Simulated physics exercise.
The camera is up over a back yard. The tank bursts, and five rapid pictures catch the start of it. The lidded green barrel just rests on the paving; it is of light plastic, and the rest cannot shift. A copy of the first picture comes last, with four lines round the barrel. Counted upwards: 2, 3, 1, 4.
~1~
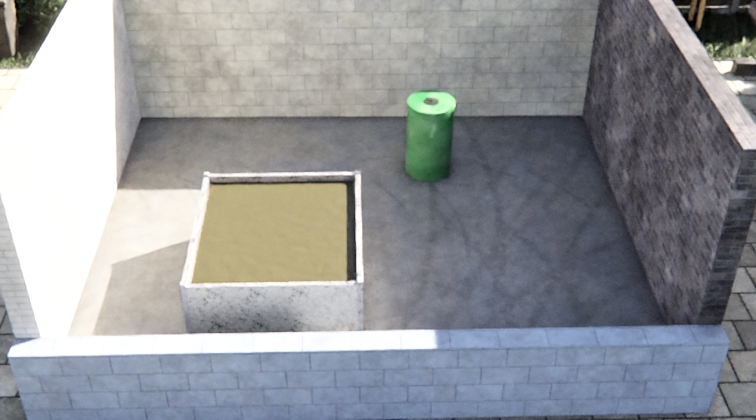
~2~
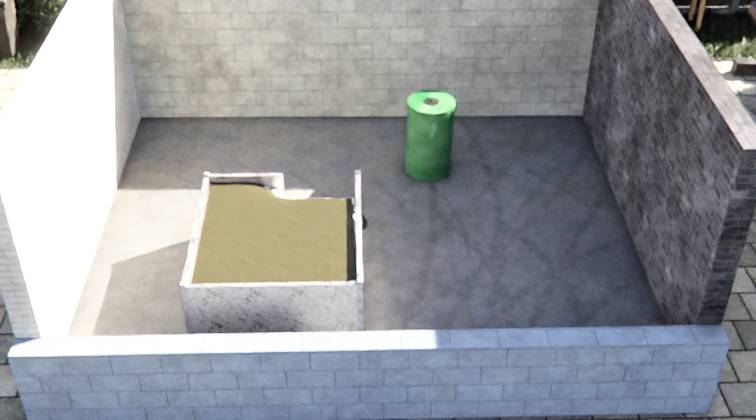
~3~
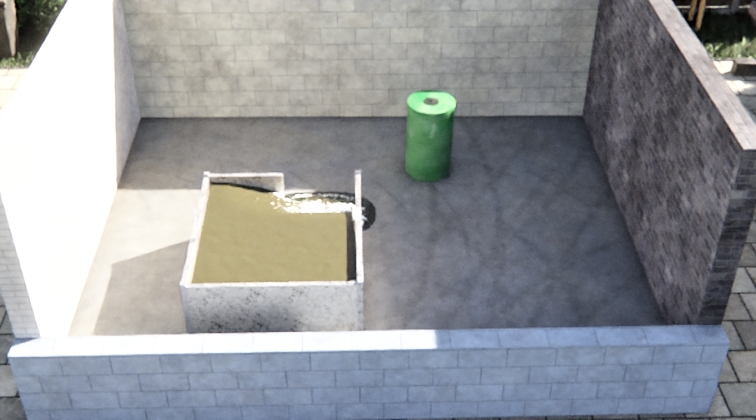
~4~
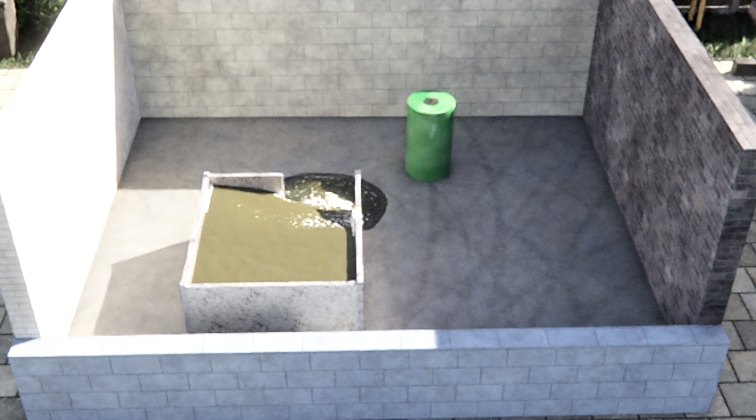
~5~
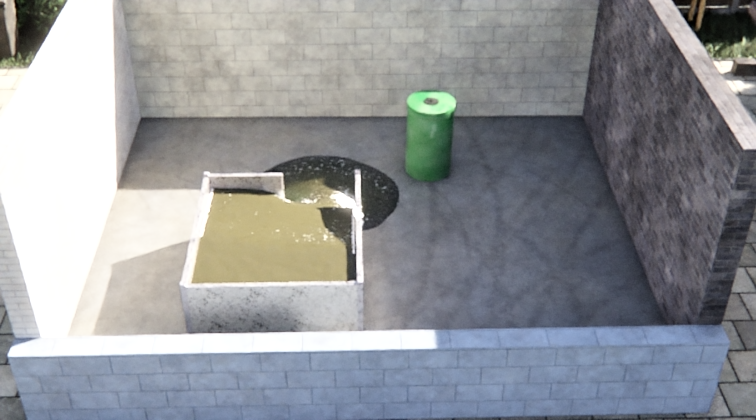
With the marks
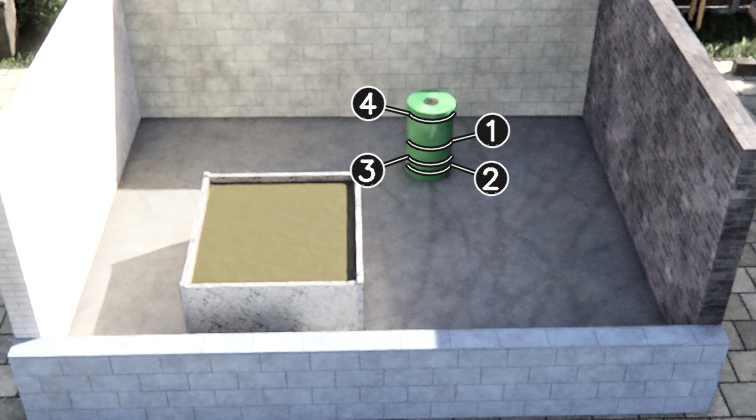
A walled yard held a pale, open-topped tank of murky yellowish-brown water and a green barrel; a gap opened at the tank's back corner, and water poured out, spreading in a dark puddle behind it.
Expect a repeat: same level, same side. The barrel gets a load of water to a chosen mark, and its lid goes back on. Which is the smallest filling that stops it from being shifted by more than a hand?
I would pick level 3.
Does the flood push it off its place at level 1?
No, that is safe.
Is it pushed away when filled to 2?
Yes, it does.
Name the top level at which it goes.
The answer is 2.
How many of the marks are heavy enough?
Three.
On the marked copy, 1 at (431, 149); 2 at (430, 173); 3 at (430, 164); 4 at (432, 121); from the bottom up 2, 3, 1, 4.
With 1, it does not move.
With 2, it is pushed about twice its own width away.
With 3, it shifts by a finger or two and stays.
With 4, it does not move.
